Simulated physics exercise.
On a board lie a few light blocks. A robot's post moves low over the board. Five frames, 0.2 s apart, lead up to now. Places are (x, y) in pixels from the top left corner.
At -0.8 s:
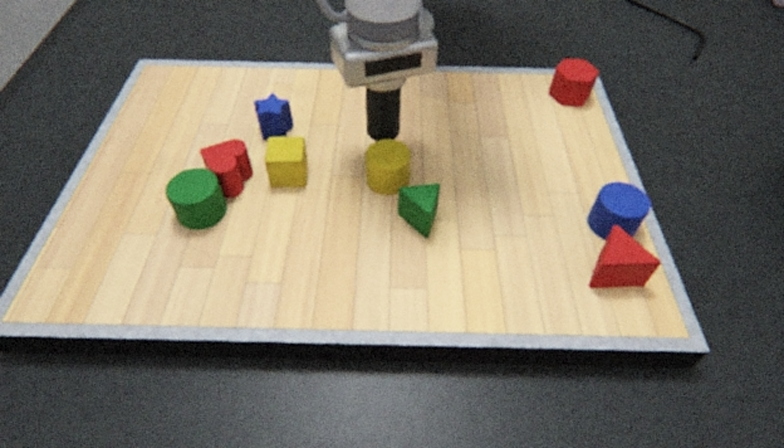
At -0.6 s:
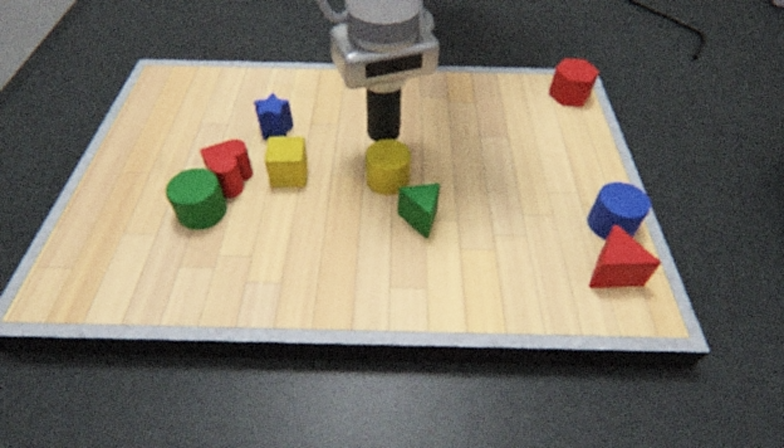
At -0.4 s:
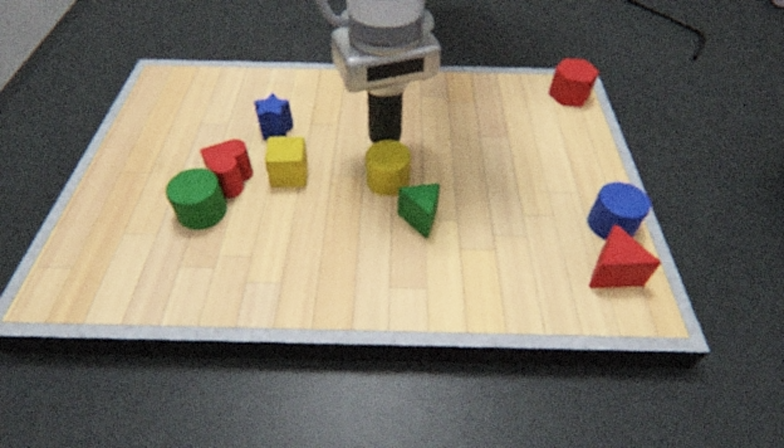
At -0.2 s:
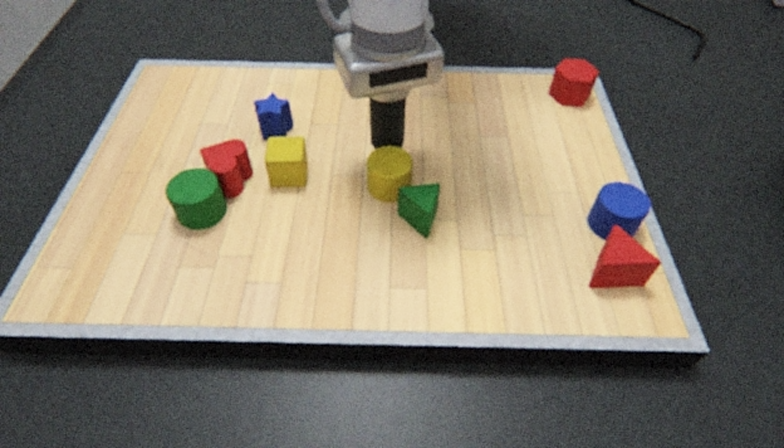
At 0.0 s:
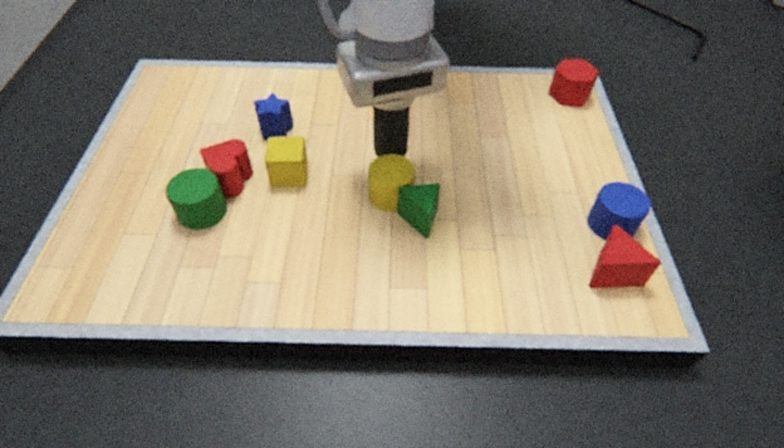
A robot's black post crept toward the near side of a wooden board scattered with colored blocks, then nudged the yellow round block slightly the same way, up close to the green triangular one.
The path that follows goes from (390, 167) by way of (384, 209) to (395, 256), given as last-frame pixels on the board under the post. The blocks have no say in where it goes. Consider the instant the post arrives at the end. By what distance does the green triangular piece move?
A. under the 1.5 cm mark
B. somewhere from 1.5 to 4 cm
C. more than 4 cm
B (somewhere from 1.5 to 4 cm)
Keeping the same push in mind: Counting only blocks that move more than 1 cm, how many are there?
My prediction: Two blocks.
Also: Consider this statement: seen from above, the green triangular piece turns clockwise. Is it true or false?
My answer: False.
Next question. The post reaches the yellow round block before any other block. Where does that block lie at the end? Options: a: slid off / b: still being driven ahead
Answer: B.
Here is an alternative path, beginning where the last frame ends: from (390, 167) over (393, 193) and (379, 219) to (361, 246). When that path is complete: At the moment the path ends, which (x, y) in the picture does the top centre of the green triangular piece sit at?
The centre of its top will be at (427, 210).
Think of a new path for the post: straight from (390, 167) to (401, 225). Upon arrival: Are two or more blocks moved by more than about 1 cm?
Short answer: Yes.
The first path, step by step. One third of the way, post at (386, 177); yellow round block at (387, 200); green triangular piece at (426, 208), turned 70° anticlockwise.
Two thirds of the way, post at (383, 207); yellow round block at (387, 234); green triangular piece at (427, 209), turned 80° anticlockwise.
At the end, post at (396, 239); yellow round block at (393, 270); green triangular piece at (428, 210), turned 85° anticlockwise.
